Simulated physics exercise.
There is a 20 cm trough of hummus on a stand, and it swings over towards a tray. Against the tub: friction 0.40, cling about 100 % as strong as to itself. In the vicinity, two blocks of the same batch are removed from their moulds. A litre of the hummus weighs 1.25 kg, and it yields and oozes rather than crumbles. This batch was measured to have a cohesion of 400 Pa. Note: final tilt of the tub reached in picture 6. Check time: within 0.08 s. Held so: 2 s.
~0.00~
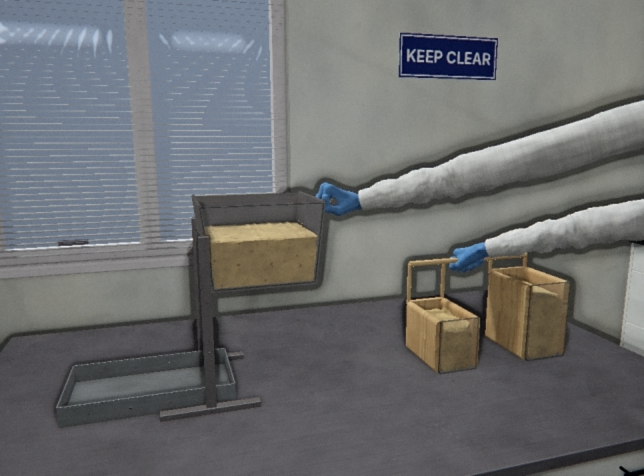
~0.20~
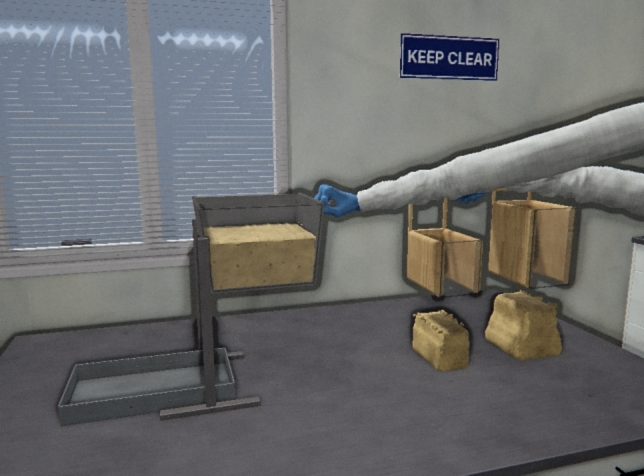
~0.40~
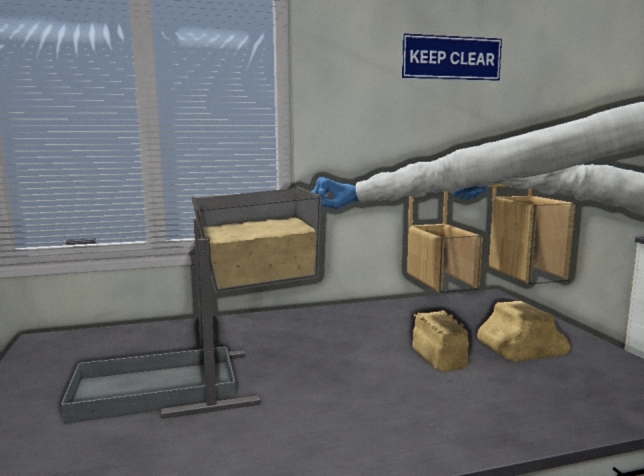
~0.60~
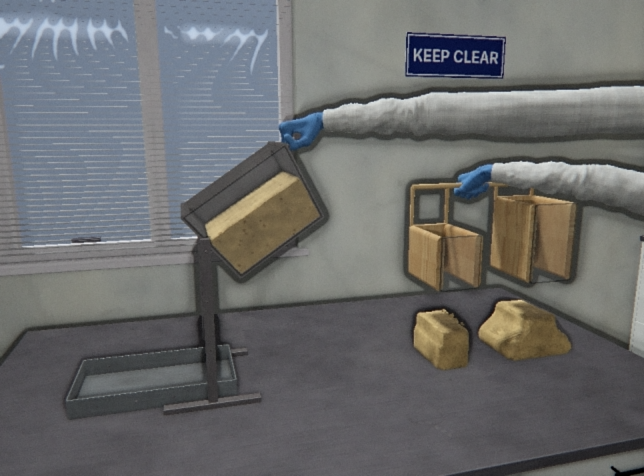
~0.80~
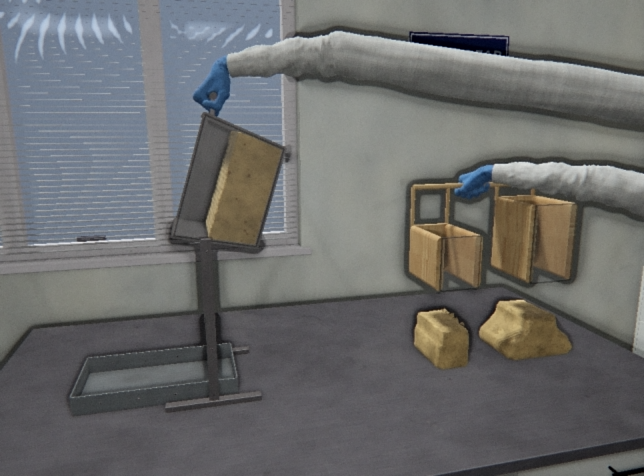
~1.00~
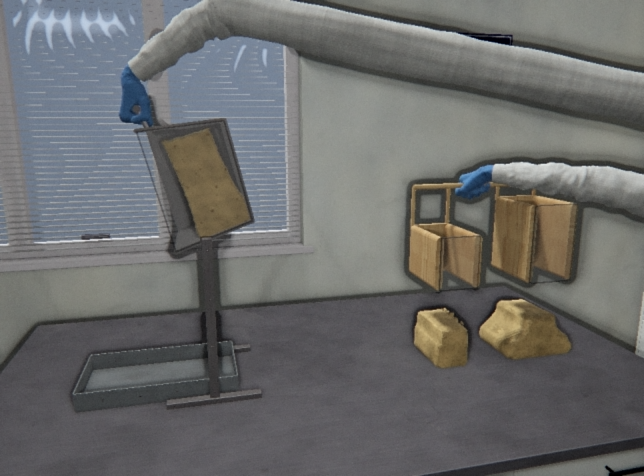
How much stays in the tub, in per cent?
Roughly 0 per cent stays in the tub.
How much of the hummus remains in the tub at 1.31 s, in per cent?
Near 30 in a hundred.
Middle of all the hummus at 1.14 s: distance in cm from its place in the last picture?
11 cm.
After 1.14 s, the tub is at 104 degrees and holds 70 %.
After 1.31 s, the tub is at 104 degrees and holds 30 %.
After 1.48 s, the tub is at 104 degrees and holds 23 %.
After 1.65 s, the tub is at 104 degrees and holds 19 %.
After 3.00 s, at the end, the tub is at 104 degrees and holds 0 %.
